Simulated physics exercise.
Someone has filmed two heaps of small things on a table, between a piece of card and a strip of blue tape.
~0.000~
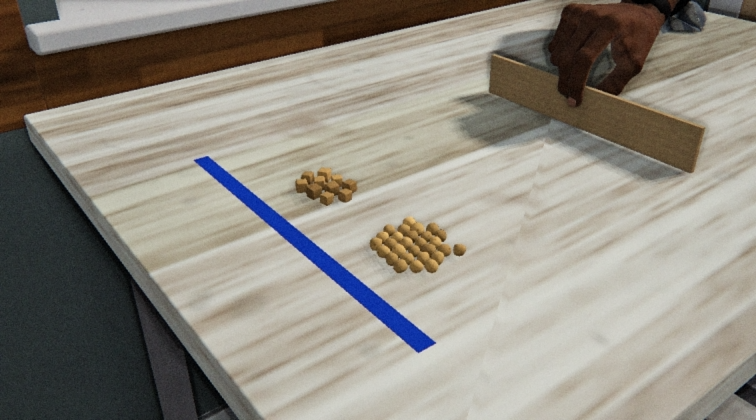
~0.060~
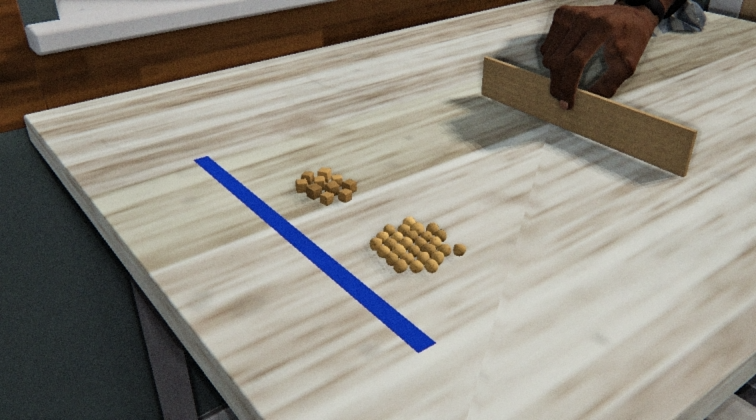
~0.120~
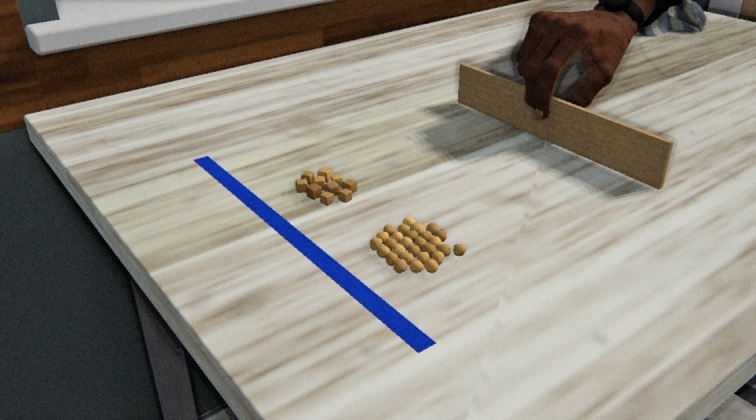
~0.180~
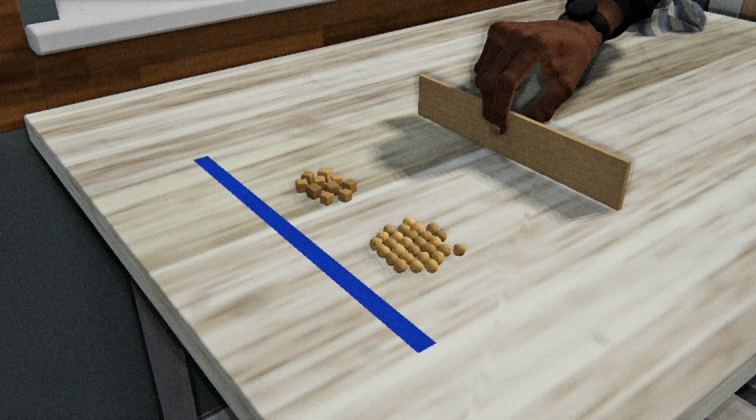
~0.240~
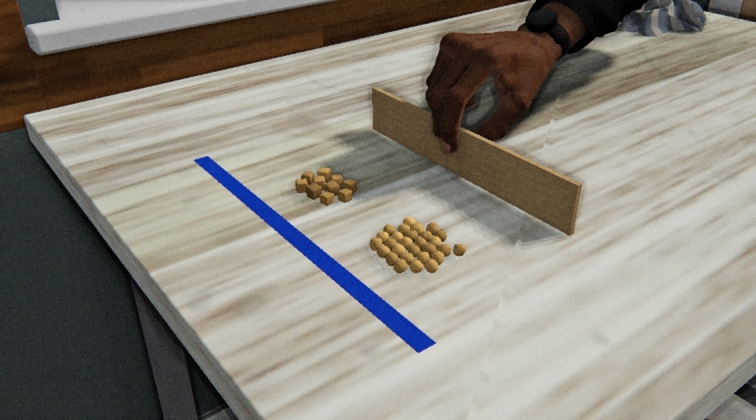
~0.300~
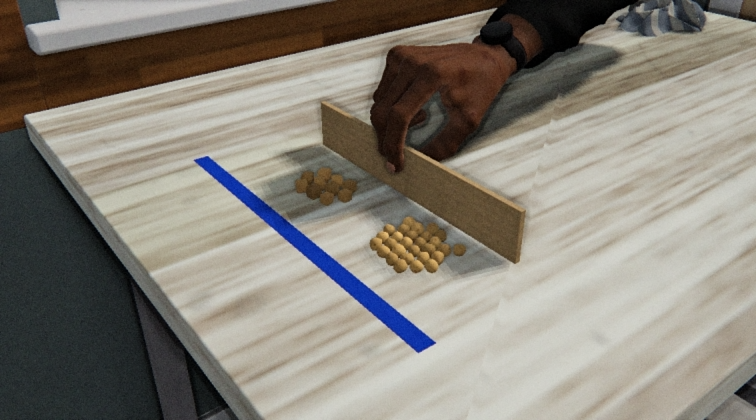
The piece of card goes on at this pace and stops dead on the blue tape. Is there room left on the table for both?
In the end the front lot loses pieces over the edge, and the back lot loses pieces over the edge.
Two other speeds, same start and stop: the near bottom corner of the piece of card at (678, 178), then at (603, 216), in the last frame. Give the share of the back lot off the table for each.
First some 0, then 0 per cent.
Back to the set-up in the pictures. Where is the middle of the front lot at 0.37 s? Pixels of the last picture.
Around (371, 271).
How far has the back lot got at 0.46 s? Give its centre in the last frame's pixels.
Near (200, 227).
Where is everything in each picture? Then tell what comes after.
Piece of card (680, 142), at rest; blue tape (209, 165), well back from the edge; edge at (161, 291); front lot (405, 244), some dried chickpeas; back lot (319, 183), a few small wooden cubes, in the first picture.
Piece of card (672, 146); back lot (319, 183), in the second picture.
Piece of card (648, 157); front lot (405, 244), in the third picture.
Piece of card (606, 176); back lot (319, 183), in the fourth picture.
Piece of card (557, 199); front lot (405, 244), in the fifth picture.
Piece of card (502, 225); blue tape (209, 165); edge at (161, 291); front lot (405, 244); back lot (319, 183), in the sixth picture.
By 0.37 s, piece of card still moving, near (333, 173); front lot all on the table, its front near (364, 307); back lot all on the table, its front near (265, 199).
By 0.46 s, piece of card stopped at the blue tape; front lot all on the table, its front near (288, 391); back lot all on the table, its front near (157, 218).
By 0.74 s, piece of card stopped at the blue tape; front lot every one over the edge; back lot the larger part over the edge.
When it is over (1.0 s), piece of card stopped at the blue tape; front lot every one over the edge; back lot almost all over the edge.
